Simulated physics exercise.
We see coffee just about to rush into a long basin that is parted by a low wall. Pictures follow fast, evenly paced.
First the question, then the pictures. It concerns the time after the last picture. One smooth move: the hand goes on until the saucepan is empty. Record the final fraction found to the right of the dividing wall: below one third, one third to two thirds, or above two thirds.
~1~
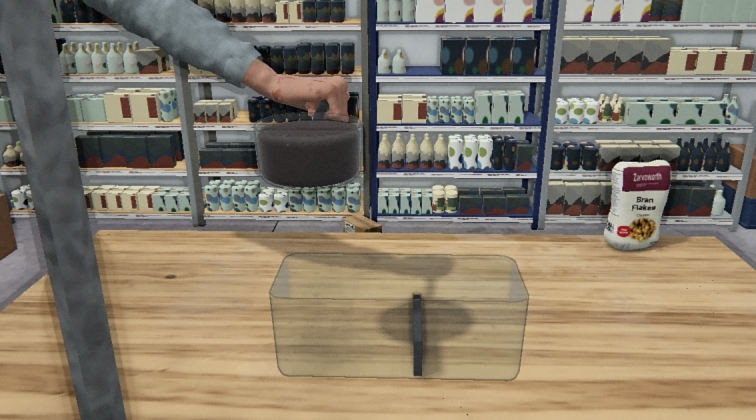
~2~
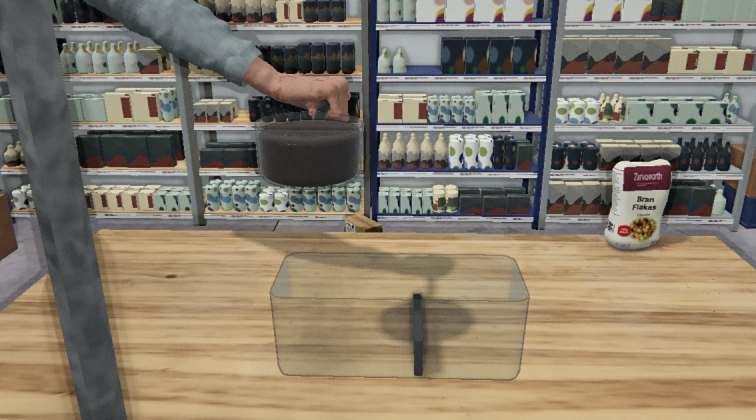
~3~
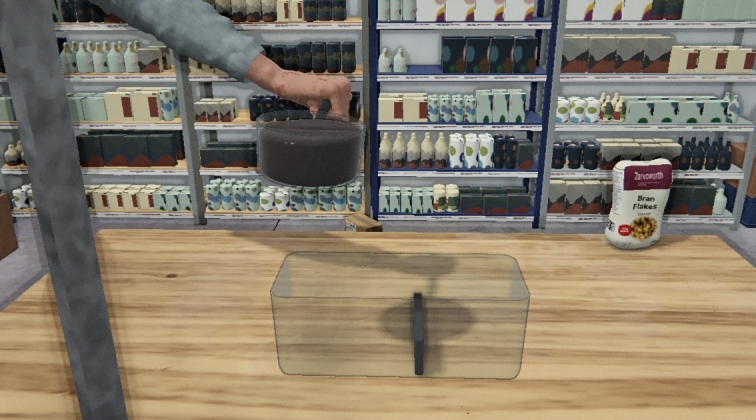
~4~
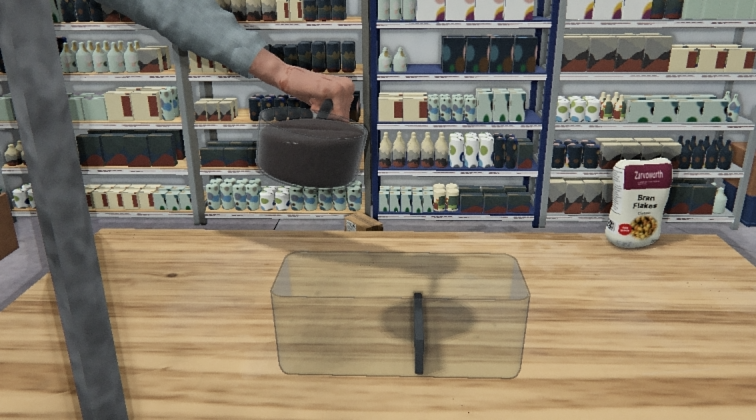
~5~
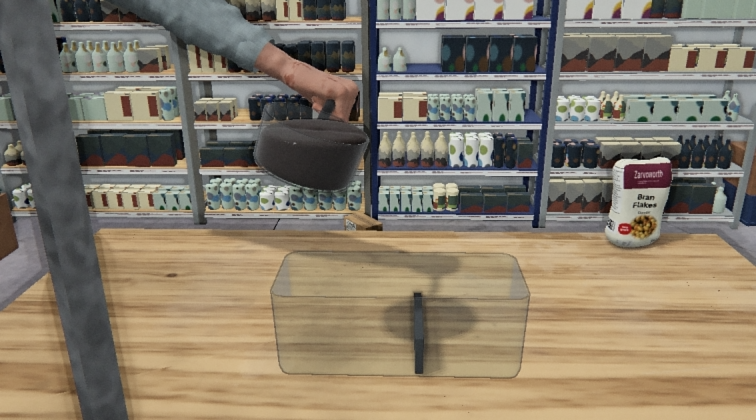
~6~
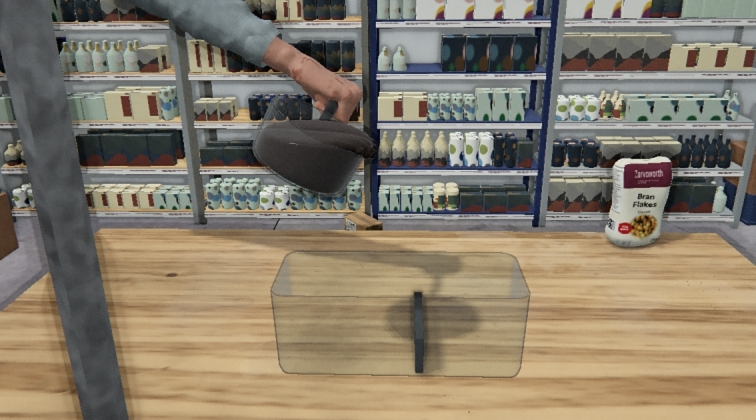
Final fraction right of the wall: One third to two thirds.
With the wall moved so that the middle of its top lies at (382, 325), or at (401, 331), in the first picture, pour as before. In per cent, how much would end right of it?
The first placement leaves close to 90 per cent, the second close to 65 per cent.
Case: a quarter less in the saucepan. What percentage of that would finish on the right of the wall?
About 25 %.
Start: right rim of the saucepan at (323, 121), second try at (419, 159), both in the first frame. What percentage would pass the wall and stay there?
You'd see around 5 per cent, and then around 95 per cent.
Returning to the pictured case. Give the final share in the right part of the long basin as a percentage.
45 %.
A moment on, the tilt is 85° and 33 per cent is still to pour, 6 is left of the wall and 11 right of it.
Next, the tilt is 96° and 9 per cent is still to pour, 32 is left of the wall and 49 right of it.
Then the tilt is 96° and 2 per cent is still to pour, 46 is left of the wall and 46 right of it.
Later the tilt is 96° and 1 per cent is still to pour, 51 is left of the wall and 47 right of it.
At rest 52 per cent lies left of the wall, 47 right of it and 1 outside.
